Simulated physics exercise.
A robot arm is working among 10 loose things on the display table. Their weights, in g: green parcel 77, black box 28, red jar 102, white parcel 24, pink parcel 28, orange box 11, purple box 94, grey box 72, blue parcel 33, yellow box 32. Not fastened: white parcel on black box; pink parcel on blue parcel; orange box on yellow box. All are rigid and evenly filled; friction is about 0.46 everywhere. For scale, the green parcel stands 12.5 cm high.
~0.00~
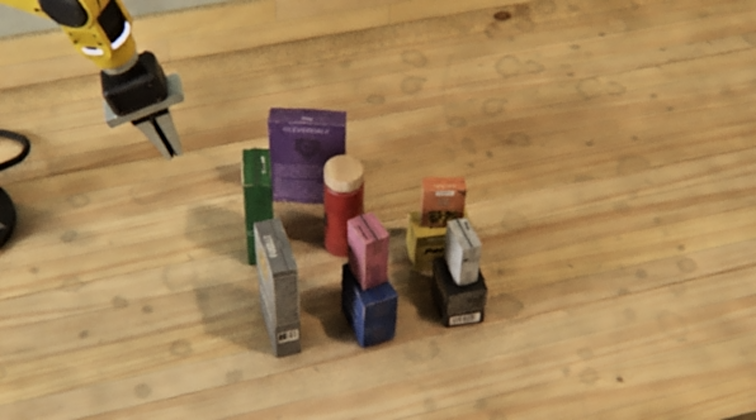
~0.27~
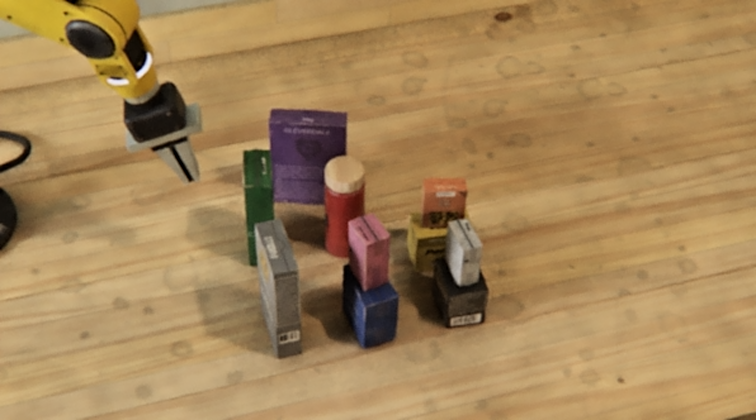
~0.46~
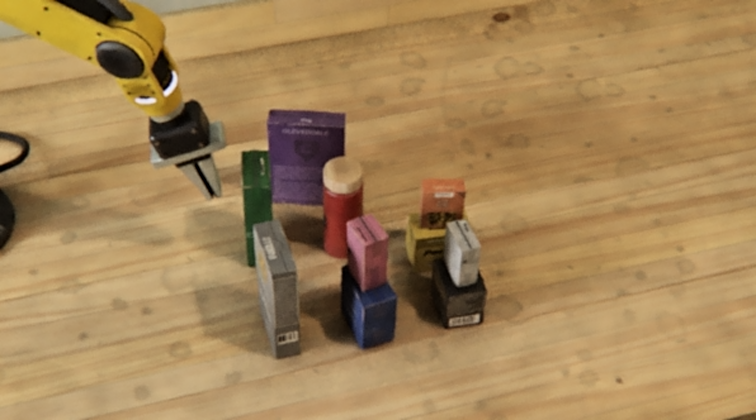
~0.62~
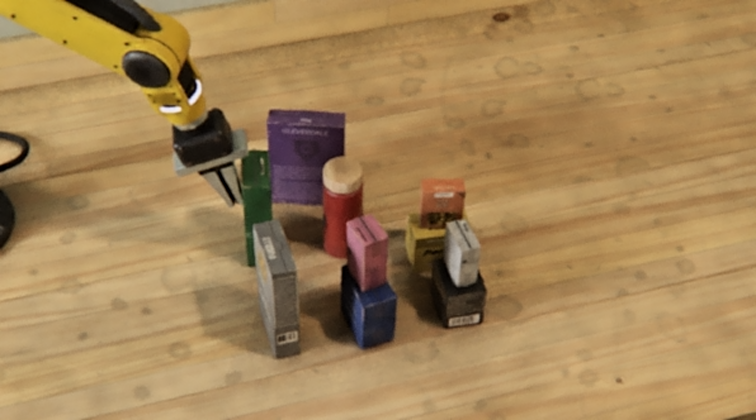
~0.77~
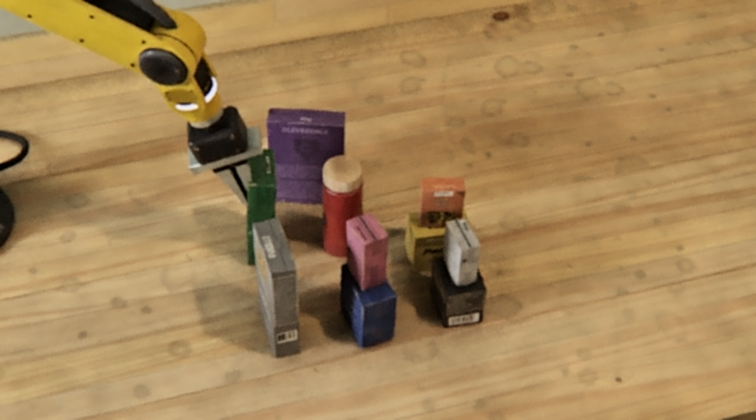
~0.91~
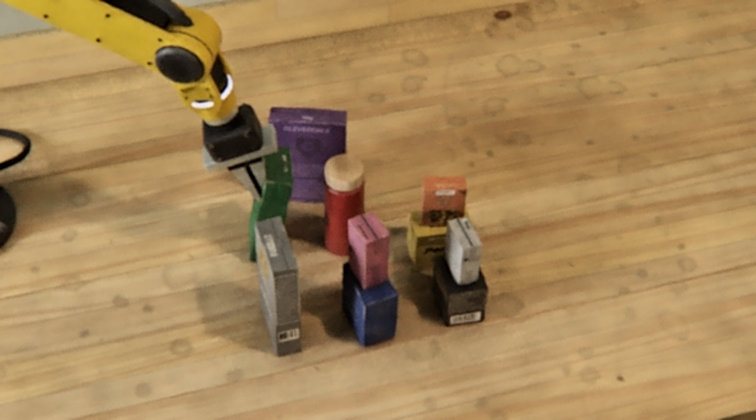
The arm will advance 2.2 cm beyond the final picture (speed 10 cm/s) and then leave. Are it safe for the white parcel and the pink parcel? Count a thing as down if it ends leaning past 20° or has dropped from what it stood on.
The white parcel: Upright; the pink parcel: Upright.
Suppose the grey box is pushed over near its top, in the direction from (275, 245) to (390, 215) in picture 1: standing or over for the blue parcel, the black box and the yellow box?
Blue parcel over, black box upright, yellow box upright.
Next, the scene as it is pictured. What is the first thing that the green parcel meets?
The red jar.
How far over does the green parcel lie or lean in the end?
Some 30° off upright.
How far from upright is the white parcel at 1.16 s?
Some 0° off upright.
By 1.16 s, red jar and green parcel touch at 1.13 s; tilt green parcel 27°.
By 1.46 s, tilt green parcel 26°.
By 1.91 s, tilt green parcel 26°.
In the end green parcel is over (lying or leaning past 20°); 9 still stand.
